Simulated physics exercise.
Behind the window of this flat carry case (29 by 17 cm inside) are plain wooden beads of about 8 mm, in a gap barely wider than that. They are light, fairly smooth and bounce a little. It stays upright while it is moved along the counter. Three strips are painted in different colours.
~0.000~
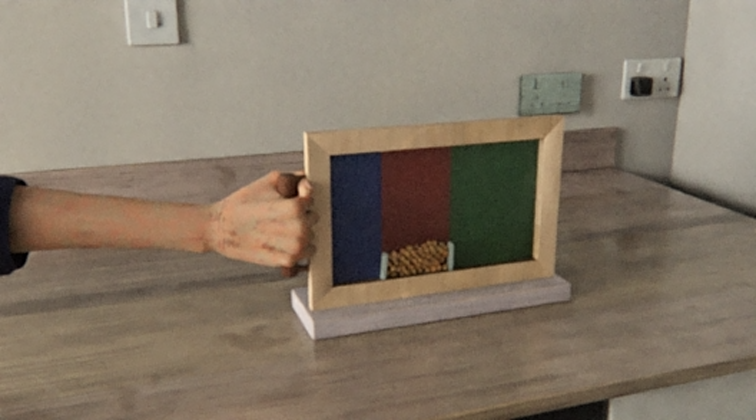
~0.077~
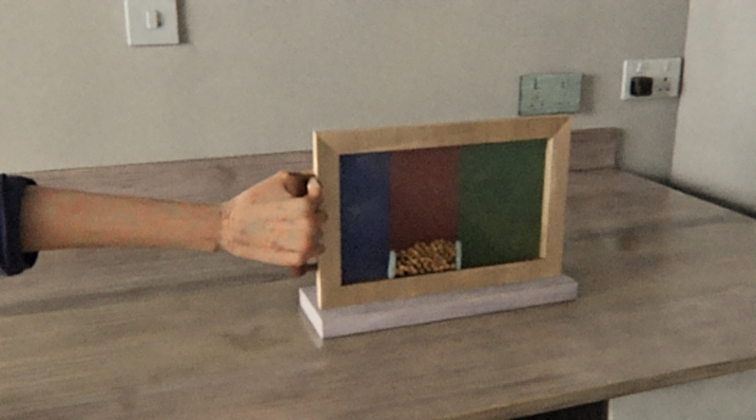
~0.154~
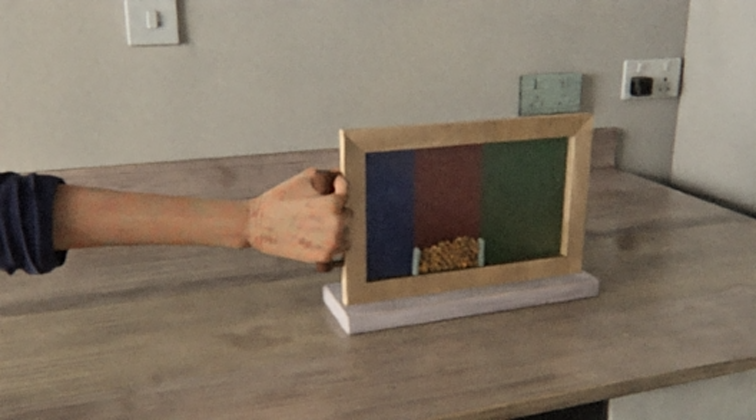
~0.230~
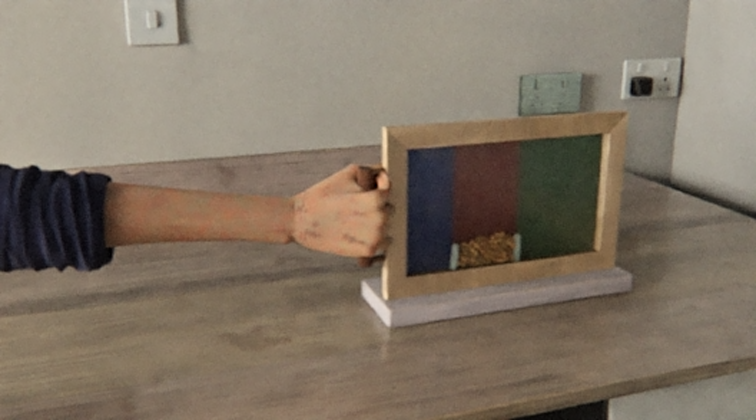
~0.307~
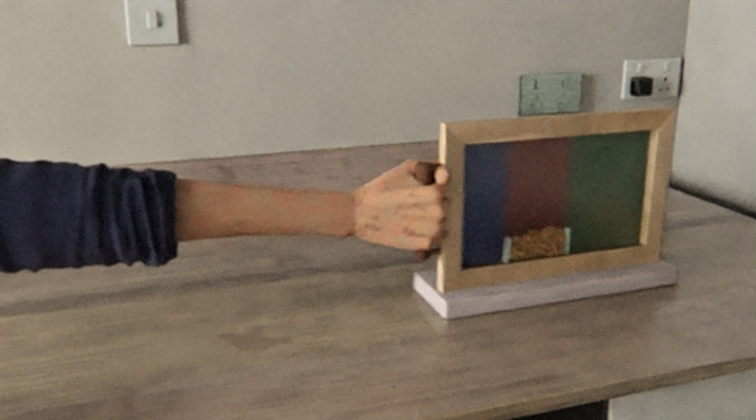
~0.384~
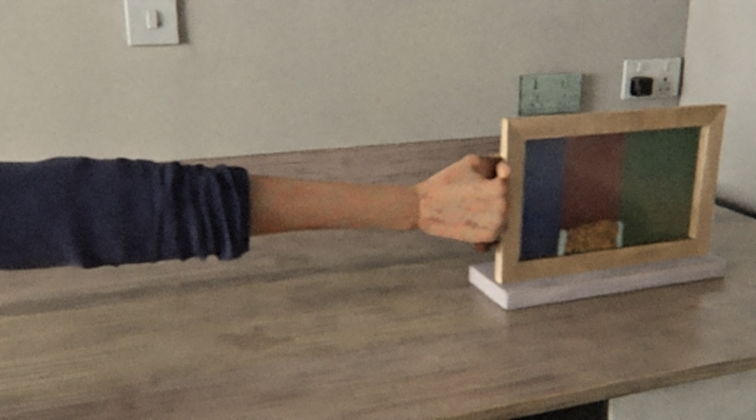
A wooden-framed case on a pale base stands on a brown wooden tabletop against a plain wall with a switch and sockets, seen from slightly above by a still camera. Its window shows blue, red and green strips from left to right, with small tan beads heaped between two short pale walls low in the middle. A hand reaching from the left, its dark blue sleeve coming into view, slides the case rightward, slowly, then in larger shifts.
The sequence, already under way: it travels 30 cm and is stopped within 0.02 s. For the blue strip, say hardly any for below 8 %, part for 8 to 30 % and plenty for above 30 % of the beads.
Blue strip hardly any.
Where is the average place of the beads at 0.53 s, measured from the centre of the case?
Some 2 cm left and 6 cm below.
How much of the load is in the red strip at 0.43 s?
Some 100 per cent.
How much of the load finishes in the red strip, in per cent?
Some 85 per cent.
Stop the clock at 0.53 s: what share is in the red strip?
Some 90 per cent.
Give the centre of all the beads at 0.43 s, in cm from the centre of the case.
Some 2 cm left and 6 cm below.
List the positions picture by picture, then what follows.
In the first picture, at its start; about 50 beads; load centre (418, 259); top bead (429, 243); red (417, 163), blue (355, 169), green (496, 157).
In the second picture, 1 cm to the right; load centre (426, 258); top bead (436, 242).
In the third picture, 4 cm to the right; load centre (449, 255); top bead (460, 240); wall ends (481, 241), (417, 250).
In the fourth picture, 10 cm to the right; load centre (487, 250); top bead (497, 235).
In the fifth picture, 17 cm to the right; load centre (537, 244); top bead (547, 229).
In the sixth picture, 26 cm to the right; load centre (592, 237); top bead (601, 222); red (596, 148), blue (543, 152), green (663, 142).
By 0.43 s, it is 30 cm to the right; the beads' middle is 2 cm left of and 6 cm below the centre; red 100 %.
By 0.53 s, it is 30 cm to the right; the beads' middle is 2 cm left of and 6 cm below the centre; red 90 %, green 10 %.
By 0.68 s, it is 30 cm to the right; the beads' middle is 1 cm left of and 7 cm below the centre; red 85 %, green 15 %.
All still by 1.2 s, it is 30 cm to the right; red 85 %, blue 0 %, green 15 %.
